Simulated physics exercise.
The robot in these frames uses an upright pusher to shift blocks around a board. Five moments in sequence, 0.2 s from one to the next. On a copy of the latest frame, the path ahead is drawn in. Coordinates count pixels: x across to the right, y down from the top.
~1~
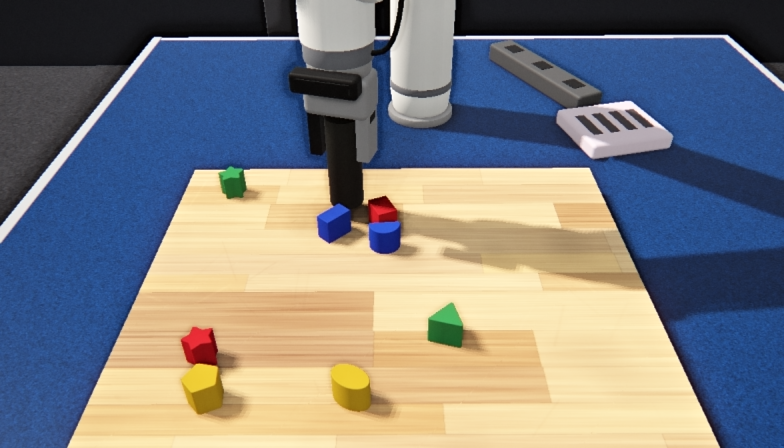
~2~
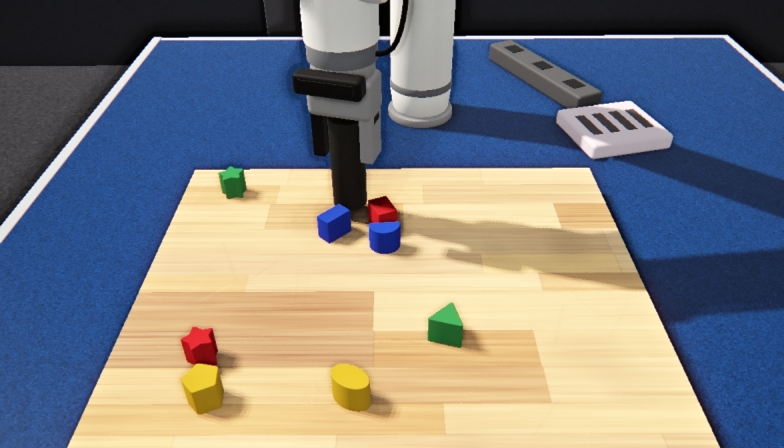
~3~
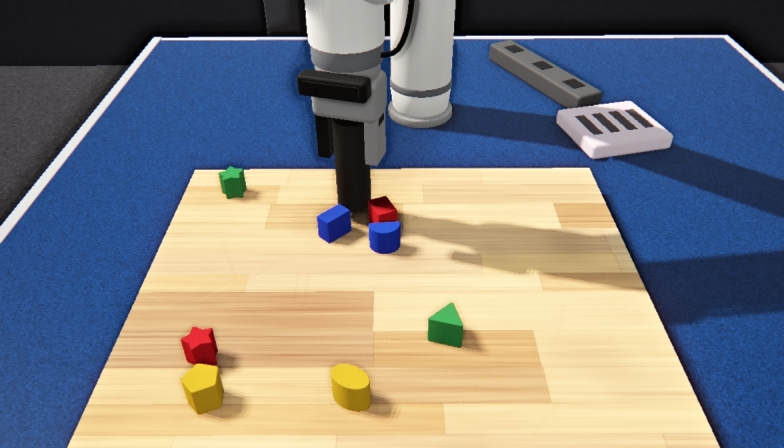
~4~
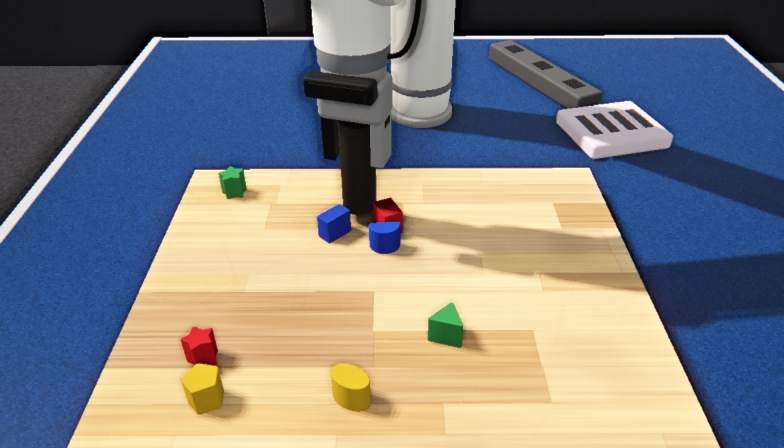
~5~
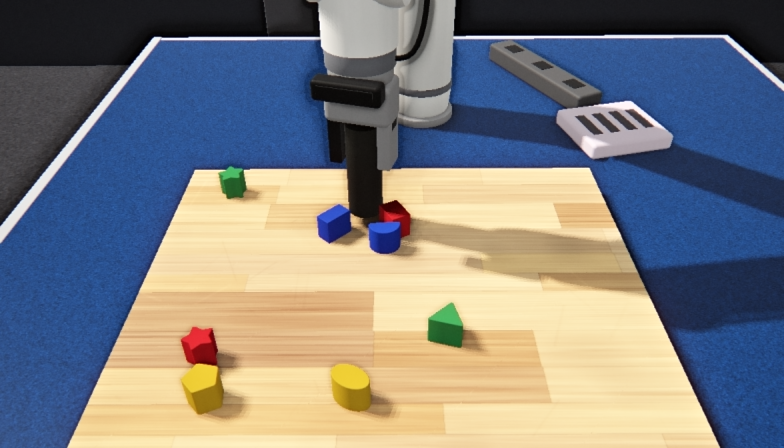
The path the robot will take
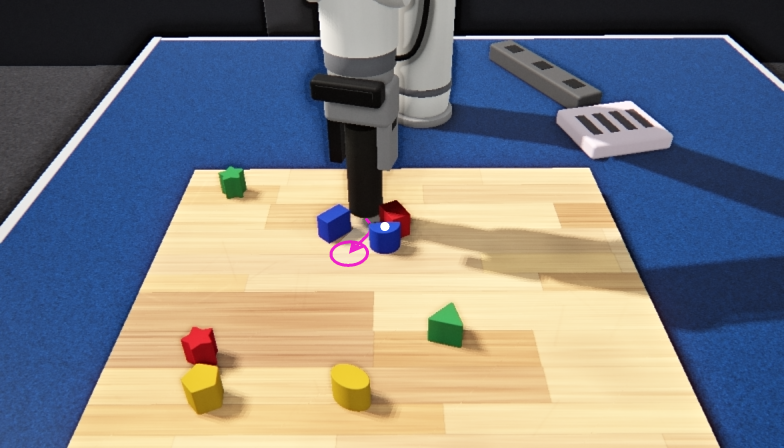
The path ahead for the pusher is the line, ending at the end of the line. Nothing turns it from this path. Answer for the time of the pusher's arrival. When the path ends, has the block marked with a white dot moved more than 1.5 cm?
No
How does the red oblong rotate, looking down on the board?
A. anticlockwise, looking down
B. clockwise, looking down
A.
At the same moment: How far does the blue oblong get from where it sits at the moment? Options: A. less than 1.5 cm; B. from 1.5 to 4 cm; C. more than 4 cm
I'll go with A - less than 1.5 cm.
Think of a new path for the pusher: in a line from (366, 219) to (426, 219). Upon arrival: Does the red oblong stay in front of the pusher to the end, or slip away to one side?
Slid away.
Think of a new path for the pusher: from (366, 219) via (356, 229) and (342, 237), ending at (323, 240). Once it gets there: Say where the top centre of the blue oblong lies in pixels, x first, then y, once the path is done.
Most likely (288, 228).
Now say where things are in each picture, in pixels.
The first picture shows lower end of the pusher (347, 201), tops of blocks, blue oblong (333, 213), blue D-shaped block (385, 226), red oblong (383, 205).
The second picture shows pusher (350, 202), blocks as before.
The third picture shows pusher (355, 203), blocks as before.
The fourth picture shows pusher (360, 206), red oblong (388, 206).
The fifth picture shows pusher (366, 209), blue oblong (333, 213), blue D-shaped block (385, 226), red oblong (395, 209).
The drawn path runs from (366, 219) over (370, 231) and (361, 242) to (349, 253); the dot is on the blue D-shaped block.
The first path, step by step. Halfway along, pusher (366, 226); blue D-shaped block (384, 228), turned 15° anticlockwise; red oblong (402, 214), turned 40° anticlockwise.
At the end, pusher (349, 242); blue oblong not moved; blue D-shaped block (381, 230), turned 55° anticlockwise; red oblong (402, 214), turned 40° anticlockwise.
